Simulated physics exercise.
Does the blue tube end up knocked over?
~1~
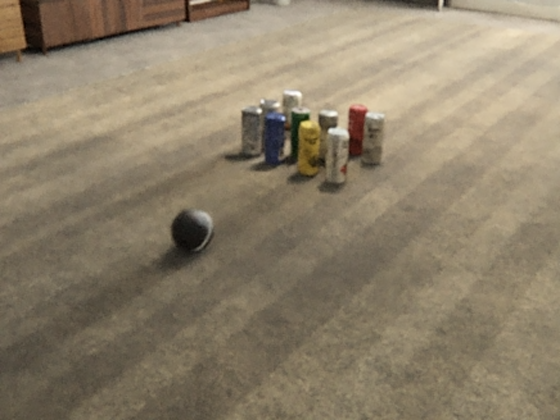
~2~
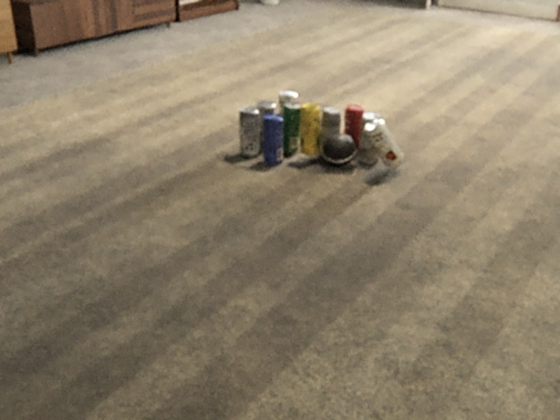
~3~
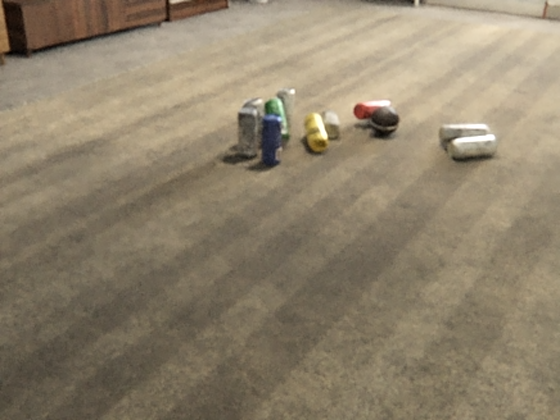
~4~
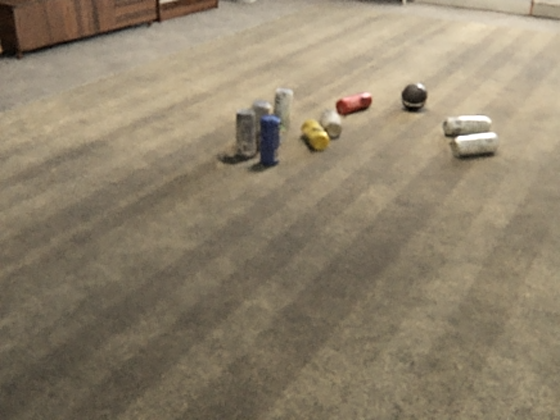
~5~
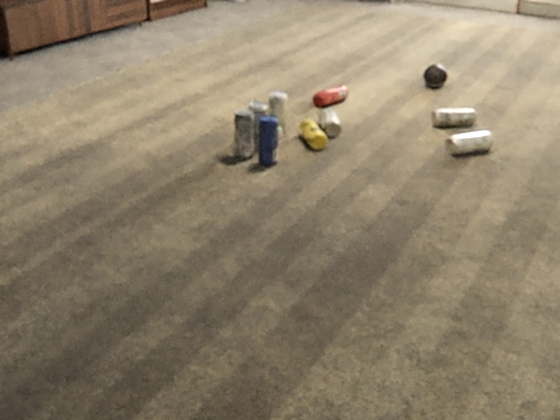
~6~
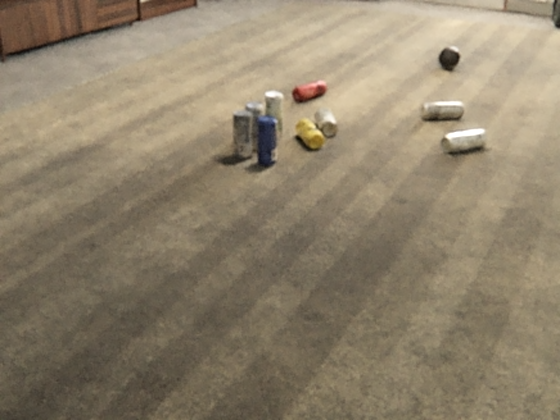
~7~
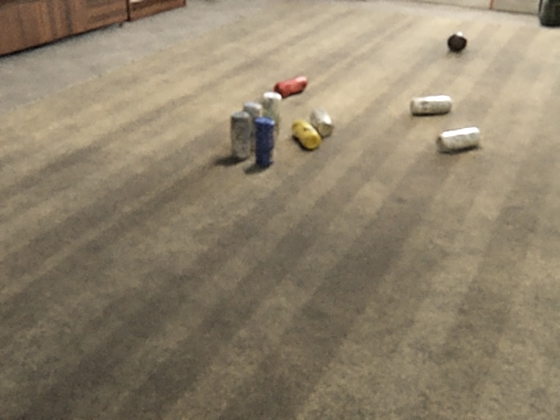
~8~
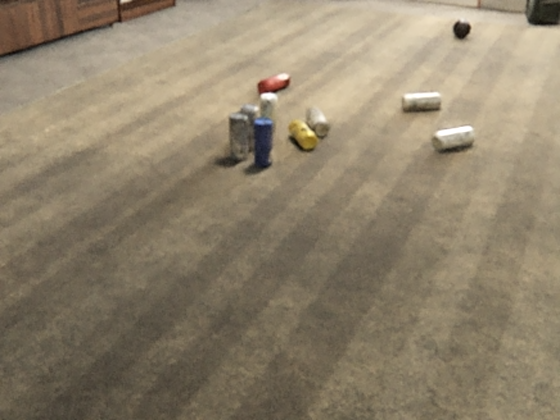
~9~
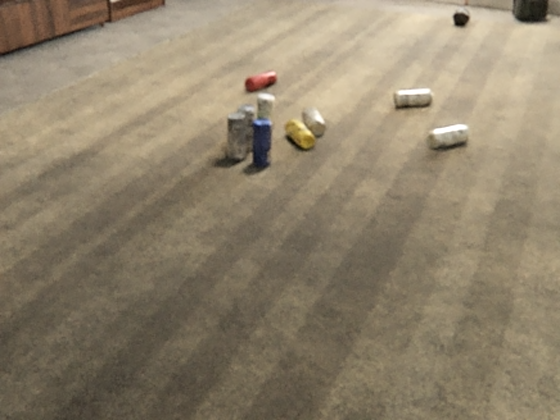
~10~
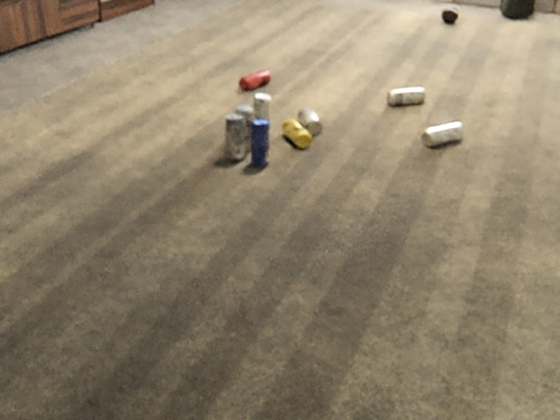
No, the blue tube stays upright in its place while the ball rolls away into the distance.
A dark ball rolled across the carpet into a cluster of upright tubes, knocking several over, including the red and yellow ones, and sending two pale ones off to the right. It rolled on into the distance, leaving the blue tube standing.
